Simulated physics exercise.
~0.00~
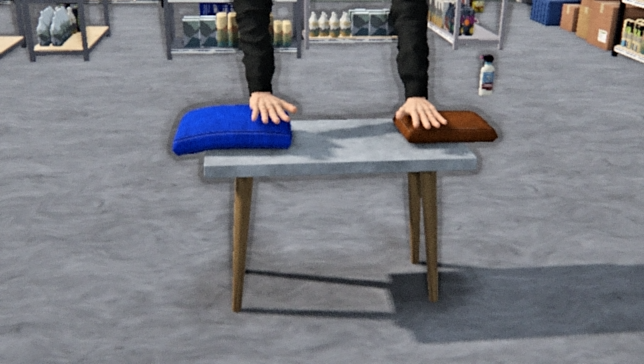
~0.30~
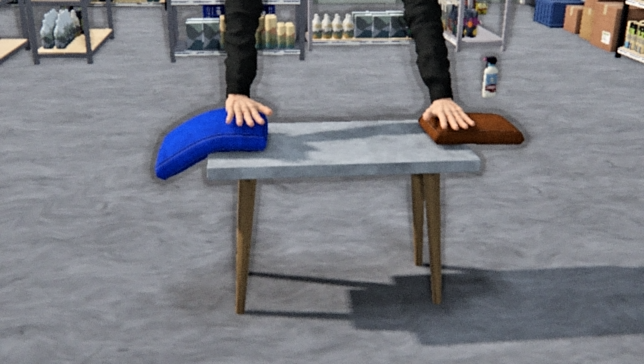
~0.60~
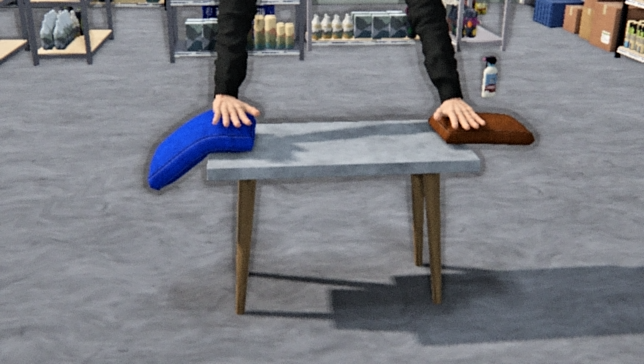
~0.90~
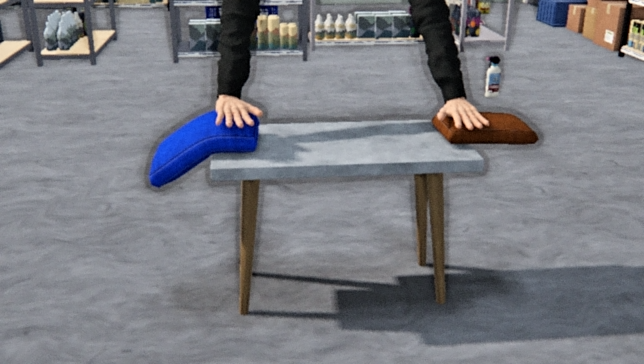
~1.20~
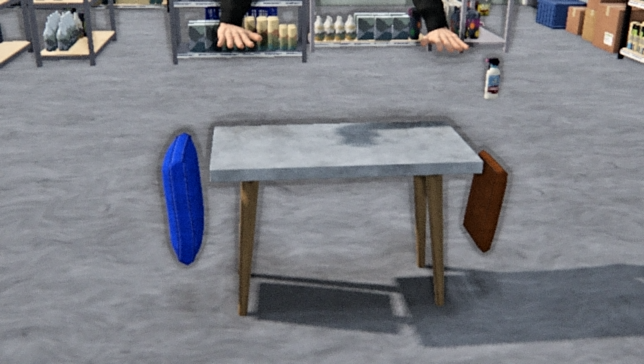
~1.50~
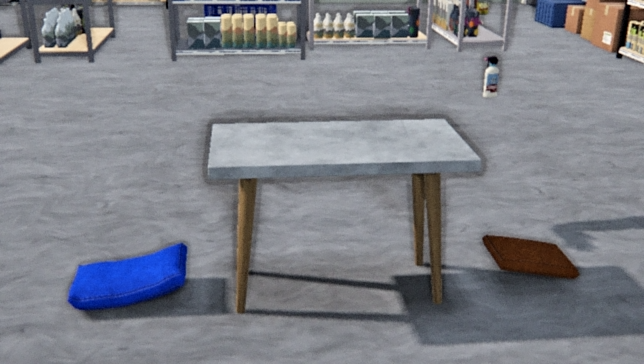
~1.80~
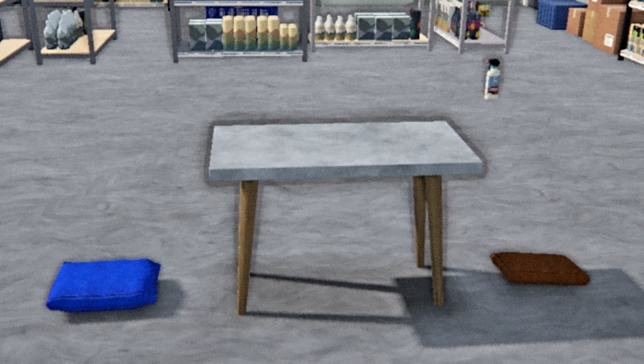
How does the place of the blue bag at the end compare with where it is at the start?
At the start the blue bag is on the left end of the bench under a hand. At the end it lies on the floor to the left of the bench.
